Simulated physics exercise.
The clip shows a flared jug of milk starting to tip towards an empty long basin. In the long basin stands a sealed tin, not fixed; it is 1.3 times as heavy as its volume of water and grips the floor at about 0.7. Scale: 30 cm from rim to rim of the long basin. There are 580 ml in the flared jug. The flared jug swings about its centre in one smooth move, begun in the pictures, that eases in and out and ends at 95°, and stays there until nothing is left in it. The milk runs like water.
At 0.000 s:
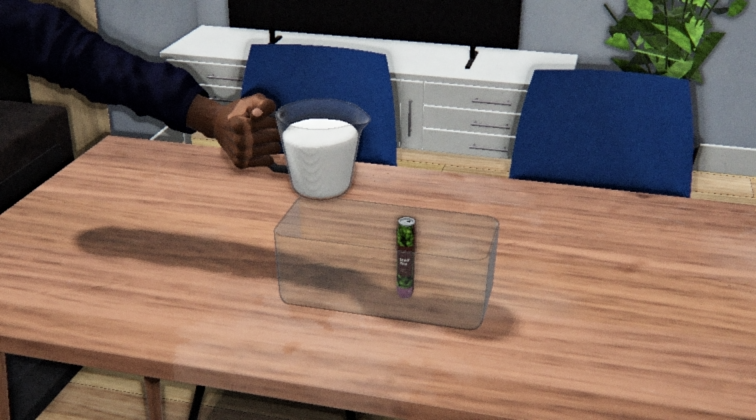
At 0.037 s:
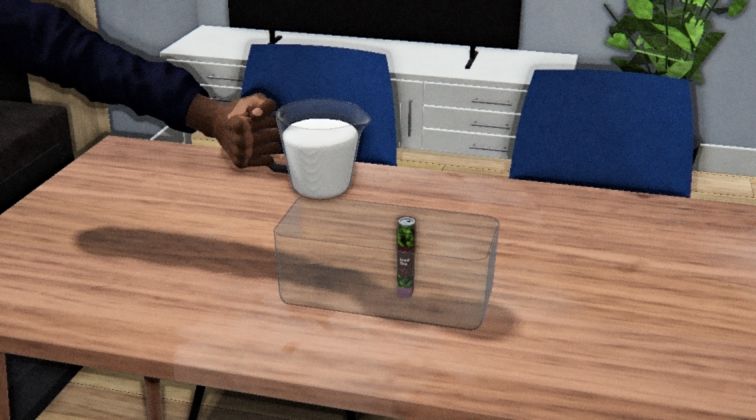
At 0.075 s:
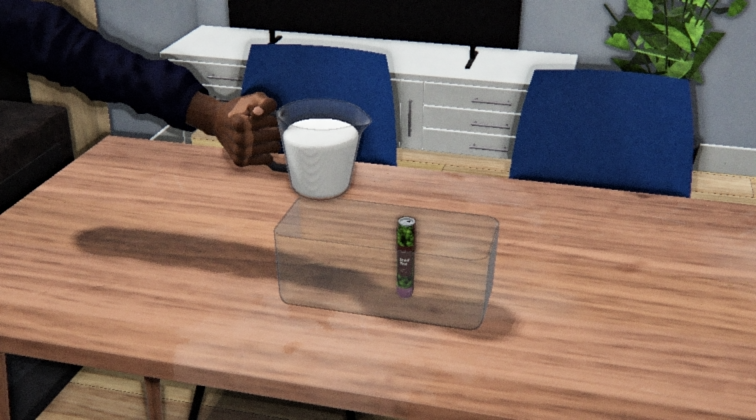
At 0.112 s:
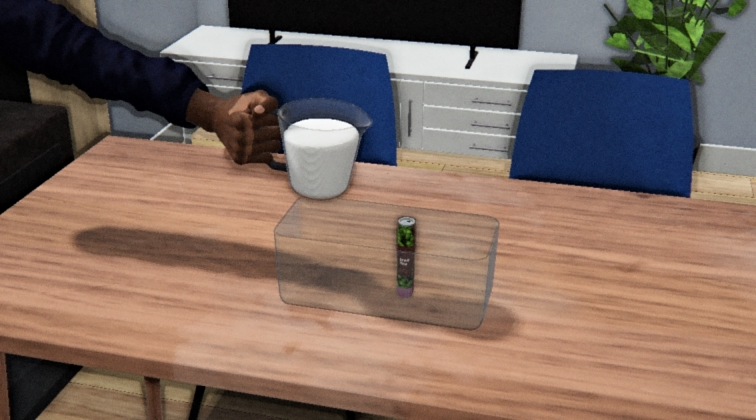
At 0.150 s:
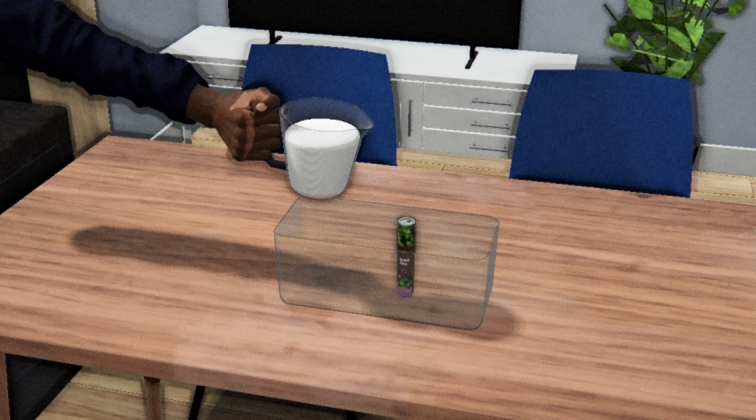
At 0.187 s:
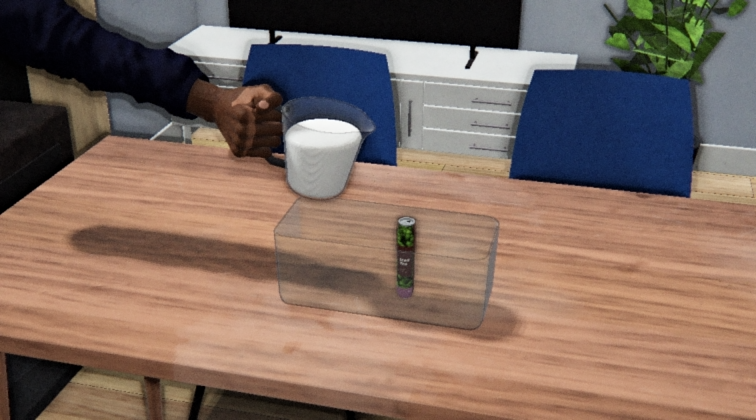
A glass jug of milk, held by a hand at the left, stayed almost still and then leaned slightly to the right above a clear, empty basin with a slim green can on a wooden table.
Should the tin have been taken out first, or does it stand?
The tin topples.
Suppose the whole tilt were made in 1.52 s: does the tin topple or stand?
Then it falls.
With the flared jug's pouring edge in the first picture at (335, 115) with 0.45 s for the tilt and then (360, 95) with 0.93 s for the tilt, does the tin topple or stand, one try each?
First it remains upright; then it falls.
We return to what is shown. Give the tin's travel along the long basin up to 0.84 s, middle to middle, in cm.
About 0 cm.
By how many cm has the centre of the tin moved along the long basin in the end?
Some 6.0 cm.
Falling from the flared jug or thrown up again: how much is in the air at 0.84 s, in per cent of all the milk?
Some 16 per cent.
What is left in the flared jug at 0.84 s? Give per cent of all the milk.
About 30 per cent.
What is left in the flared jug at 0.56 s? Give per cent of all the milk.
Near 84 in a hundred.
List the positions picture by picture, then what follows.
It leans 0°; its right rim is at (370, 120); the milk meets the walls at (286, 127) and (357, 134); the long basin's rim runs from (287, 215) to (494, 240); the tin's top is at (407, 225), in the first frame.
It leans 0°; its right rim is at (370, 120); the milk meets the walls at (287, 127) and (358, 135), in the second frame.
It leans 2°; its right rim is at (371, 121); the milk meets the walls at (287, 127) and (358, 135), in the third frame.
It leans 3°; its right rim is at (372, 123); the milk meets the walls at (287, 127) and (359, 135), in the fourth frame.
It leans 6°; its right rim is at (374, 126); the milk meets the walls at (288, 127) and (360, 136), in the fifth frame.
It leans 9°; its right rim is at (375, 129); the milk meets the walls at (289, 128) and (362, 137), in the sixth frame.
Then, 0.56 s in, the tilt is 62° and 84 per cent is still to pour; the tin stands where it began.
Then, 0.84 s in, the tilt is 92° and 29 per cent is still to pour; the tin leans 5°.
Then, 1.13 s in, the tilt is 95° and 3 per cent is still to pour; the tin lies on its side.
Then, 1.44 s in, the tilt is 95° and 0 per cent is still to pour; the tin lies on its side.
Finally, the tin lies on its side.
